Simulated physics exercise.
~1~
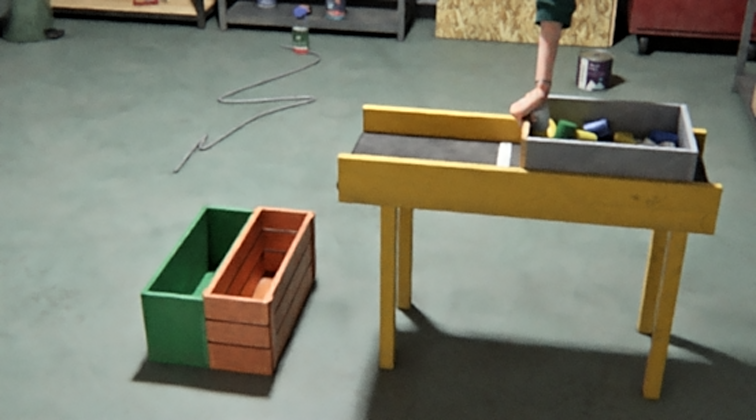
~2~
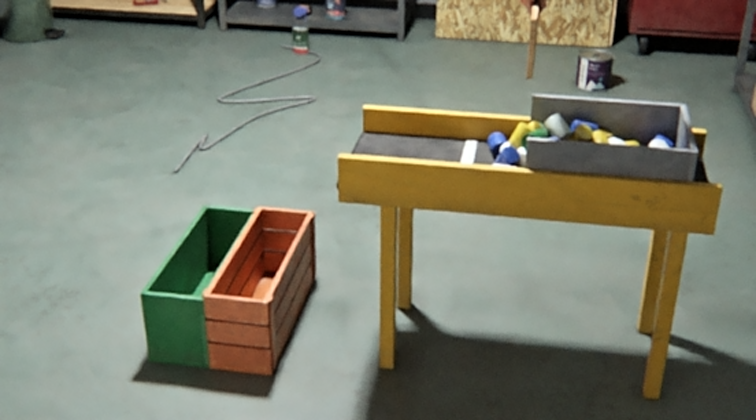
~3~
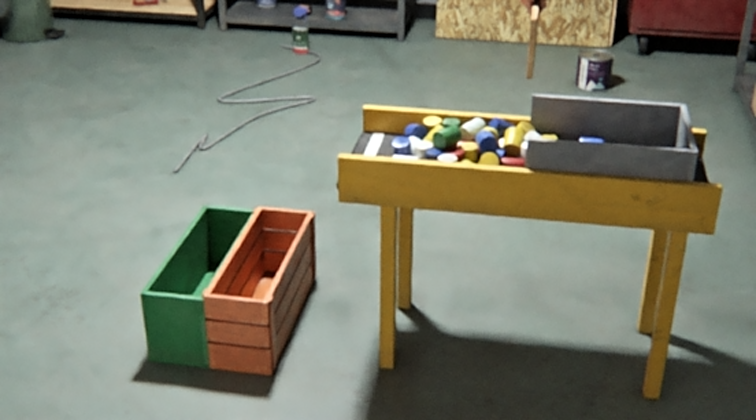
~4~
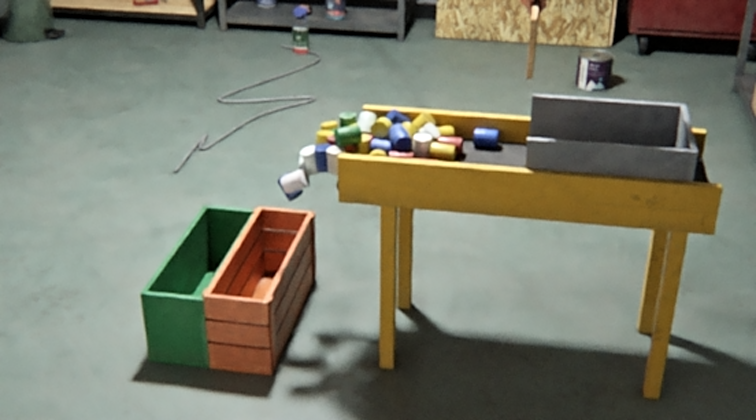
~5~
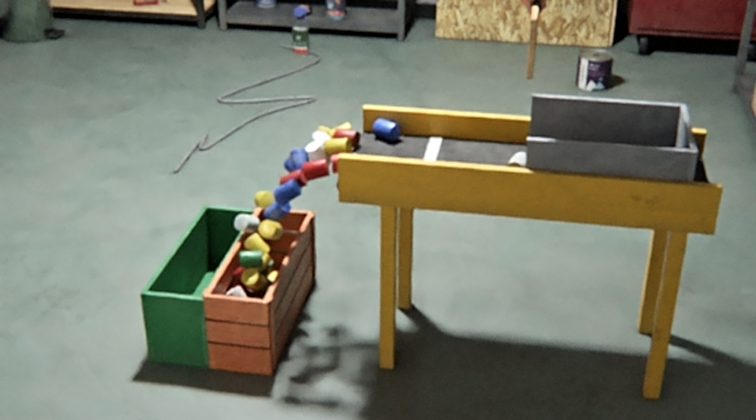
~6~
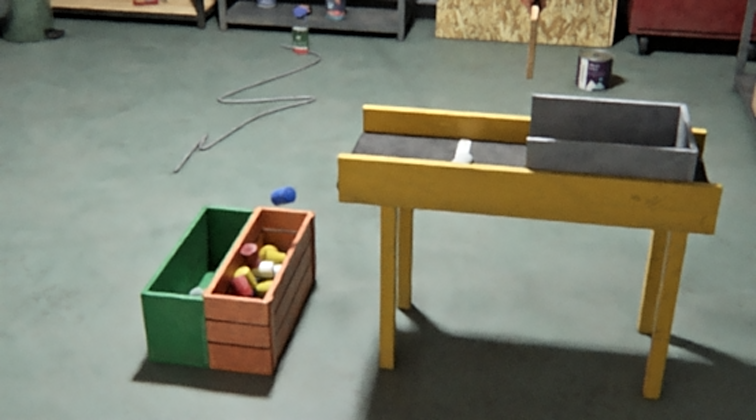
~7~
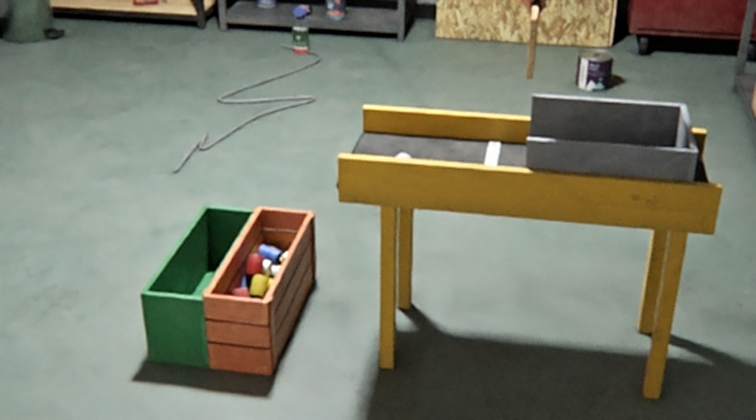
A hand reaches down to a grey pen of small, colourful jars at the right end of a yellow-sided conveyor table, seen from slightly above in a workshop. An orange box and a green box stand side by side on the floor to the left. The hand lifts the gate away, and the dark belt with its white stripe carries the jumbled jars left. They spill off the end in a tumbling stream, mostly into the orange box, while a white one lags behind on the belt. Finally, jars lie heaped in the orange box and the pen stands empty.
